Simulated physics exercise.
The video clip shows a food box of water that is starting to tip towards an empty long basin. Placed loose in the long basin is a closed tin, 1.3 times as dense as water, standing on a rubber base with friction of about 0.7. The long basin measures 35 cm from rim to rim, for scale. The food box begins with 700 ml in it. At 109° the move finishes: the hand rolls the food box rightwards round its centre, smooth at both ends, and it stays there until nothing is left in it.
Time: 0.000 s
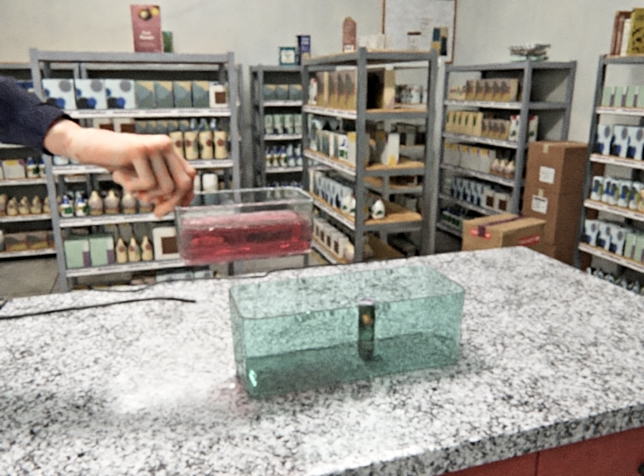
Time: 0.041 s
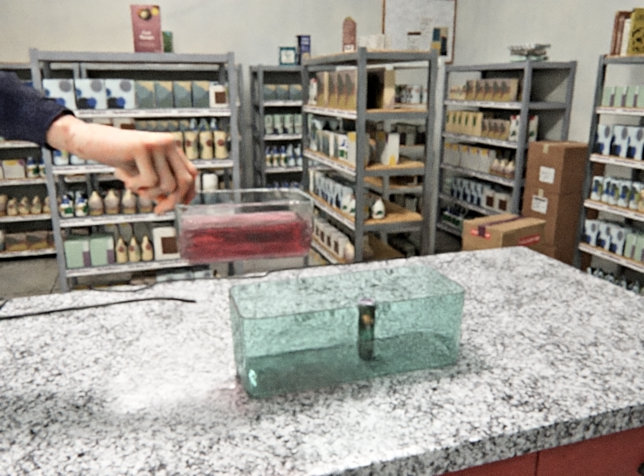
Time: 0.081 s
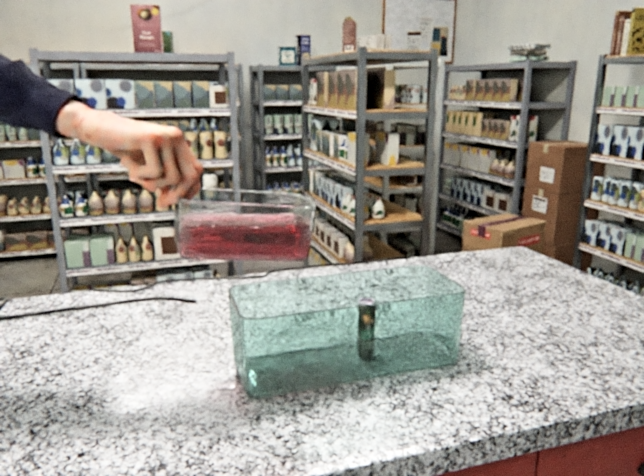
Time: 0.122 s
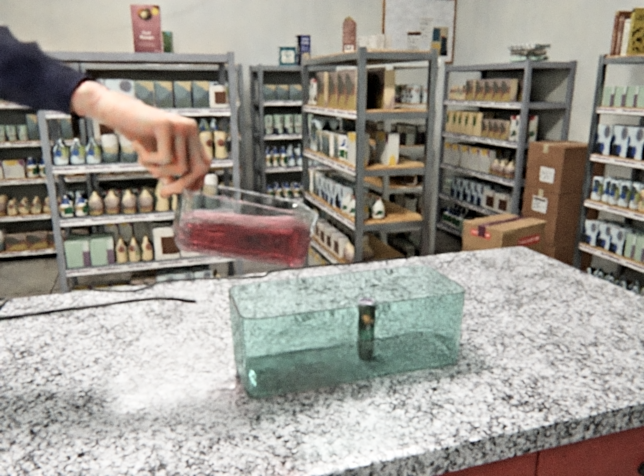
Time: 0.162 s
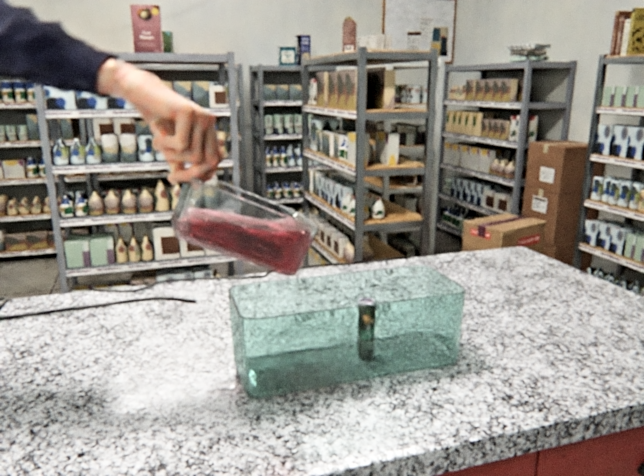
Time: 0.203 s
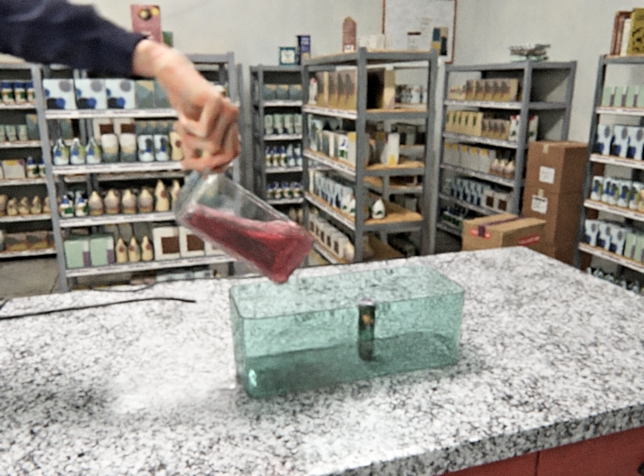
A hand held a clear food box of red water above a long greenish basin with a small closed tin inside, then smoothly rolled the box rightwards until it leaned at a clear slant.
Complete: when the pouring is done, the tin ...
... is still on its feet.
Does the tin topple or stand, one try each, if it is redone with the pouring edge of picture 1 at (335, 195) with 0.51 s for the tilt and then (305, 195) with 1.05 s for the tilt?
Trial 1 - tin tips; trial 2 - tin stays standing.
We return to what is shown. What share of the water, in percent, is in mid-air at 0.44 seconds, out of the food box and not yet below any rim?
Roughly 22 percent.
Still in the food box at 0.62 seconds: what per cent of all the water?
3 in a hundred, give or take.
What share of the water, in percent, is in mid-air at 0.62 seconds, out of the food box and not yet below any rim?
Close to 4 %.
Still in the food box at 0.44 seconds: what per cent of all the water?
At that time about 12 in a hundred parts are still held.
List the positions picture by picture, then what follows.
In the first frame, it leans 0°; its right rim is at (306, 195); the water meets the walls at (178, 225) and (302, 216); the long basin's rim runs from (234, 304) to (447, 278); the tin's top is at (367, 304).
In the second frame, it leans 2°; its right rim is at (306, 197); the water meets the walls at (178, 224) and (302, 217).
In the third frame, it leans 7°; its right rim is at (308, 202); the water meets the walls at (178, 222) and (303, 219).
In the fourth frame, it leans 15°; its right rim is at (310, 211); the water meets the walls at (178, 218) and (303, 222).
In the fifth frame, it leans 25°; its right rim is at (310, 223); the water meets the walls at (176, 214) and (305, 225).
In the sixth frame, it leans 37°; its right rim is at (308, 237); the water meets the walls at (176, 207) and (306, 228).
By 0.44 s the tilt is 105° and 12 per cent is still to pour; the tin stands where it began.
By 0.62 s the tilt is 109° and 3 per cent is still to pour; the tin stands where it began.
By 0.81 s the tilt is 109° and 0 per cent is still to pour; the tin stands where it began.
By 1.01 s the tilt is 109° and 0 per cent is still to pour; the tin stands where it began.
At rest the tin stands where it began.
